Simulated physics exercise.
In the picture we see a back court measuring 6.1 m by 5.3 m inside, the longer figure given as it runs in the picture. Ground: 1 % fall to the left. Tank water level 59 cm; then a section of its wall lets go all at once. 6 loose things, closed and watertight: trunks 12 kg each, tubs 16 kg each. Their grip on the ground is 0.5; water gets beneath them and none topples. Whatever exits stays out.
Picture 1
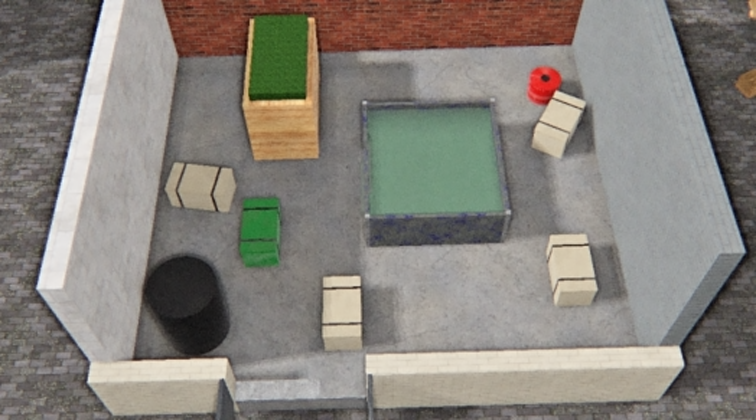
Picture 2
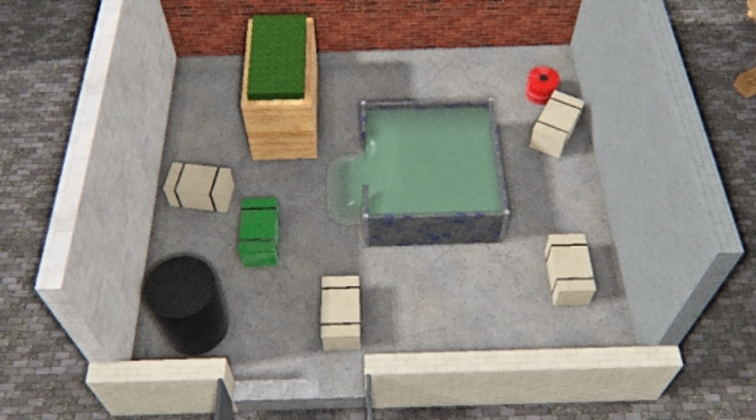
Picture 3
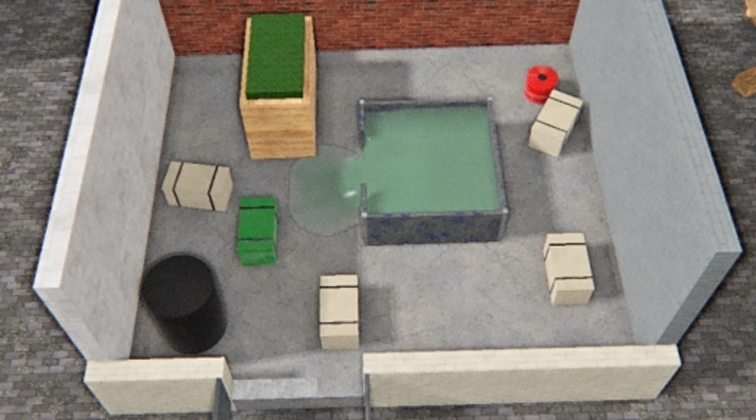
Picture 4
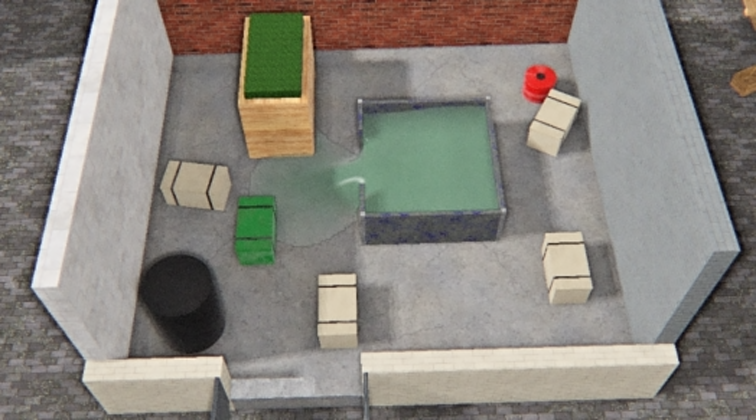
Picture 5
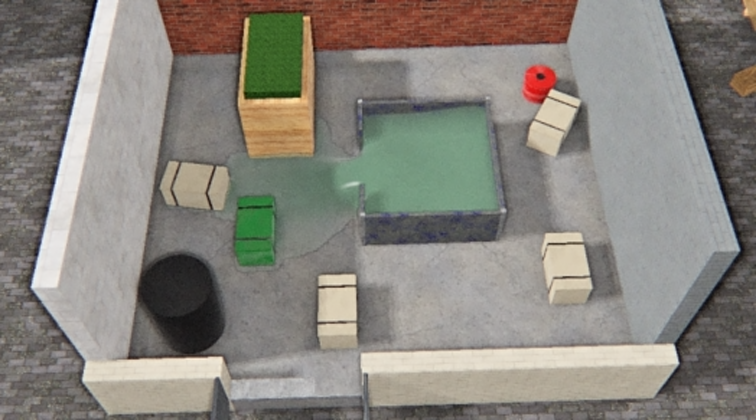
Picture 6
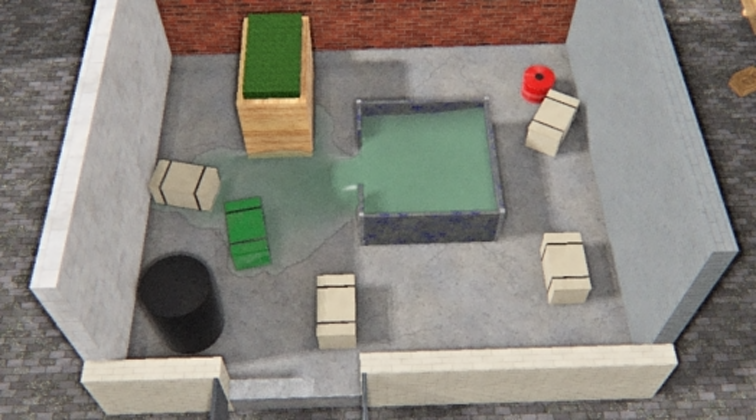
The clip shows a walled court where water pours from an opening in the left side of a tank and spreads leftward across the ground, reaching the green trunk and a pale trunk, which then shift slightly left.
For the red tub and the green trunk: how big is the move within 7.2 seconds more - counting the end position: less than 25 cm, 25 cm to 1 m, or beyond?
First the red tub: It stays about where it started; then the green trunk: It winds up far off.
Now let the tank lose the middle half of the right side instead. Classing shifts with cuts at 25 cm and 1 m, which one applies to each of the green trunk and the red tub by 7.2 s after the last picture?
Then the green trunk is nudged along, the red tub gets carried off.
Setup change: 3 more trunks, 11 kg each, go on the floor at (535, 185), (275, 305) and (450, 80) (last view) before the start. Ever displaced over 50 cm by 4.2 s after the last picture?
In the order listed: Behind the line; across the line; behind the line.
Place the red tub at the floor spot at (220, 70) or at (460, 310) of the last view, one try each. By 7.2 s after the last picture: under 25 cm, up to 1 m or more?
Order of tries: It is flushed away; it keeps its spot.
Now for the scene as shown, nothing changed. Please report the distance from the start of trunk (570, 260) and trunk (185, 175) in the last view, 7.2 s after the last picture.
The first ends 5 cm from its start, the second 250 cm.
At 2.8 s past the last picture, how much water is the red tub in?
Close to 0 centimetres.
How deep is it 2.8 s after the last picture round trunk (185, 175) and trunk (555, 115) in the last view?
Some 16 cm at the first, some 0 cm at the second.
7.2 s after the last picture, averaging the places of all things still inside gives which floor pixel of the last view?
Centred roughly on (469, 183).
Then, 0.9 s after the last picture the red tub is near (540, 77), 0.0 m from its start, aground; the green trunk is near (162, 265), 1.2 m from its start, afloat; 0 of 6 are out; 2 afloat.
Then, 2.8 s after the last picture the red tub is near (540, 77), 0.0 m from its start, aground; the green trunk is near (176, 260), 1.1 m from its start, afloat; 0 of 6 are out; 2 afloat.
Then, 4.8 s after the last picture the red tub is near (540, 77), 0.0 m from its start, aground; the green trunk is near (285, 282), 1.0 m from its start, afloat; 0 of 6 are out; 2 afloat.
Then, 7.2 s after the last picture the red tub is near (540, 77), 0.0 m from its start, aground; the green trunk is near (458, 291), 2.7 m from its start, afloat; 0 of 6 are out; 3 afloat.
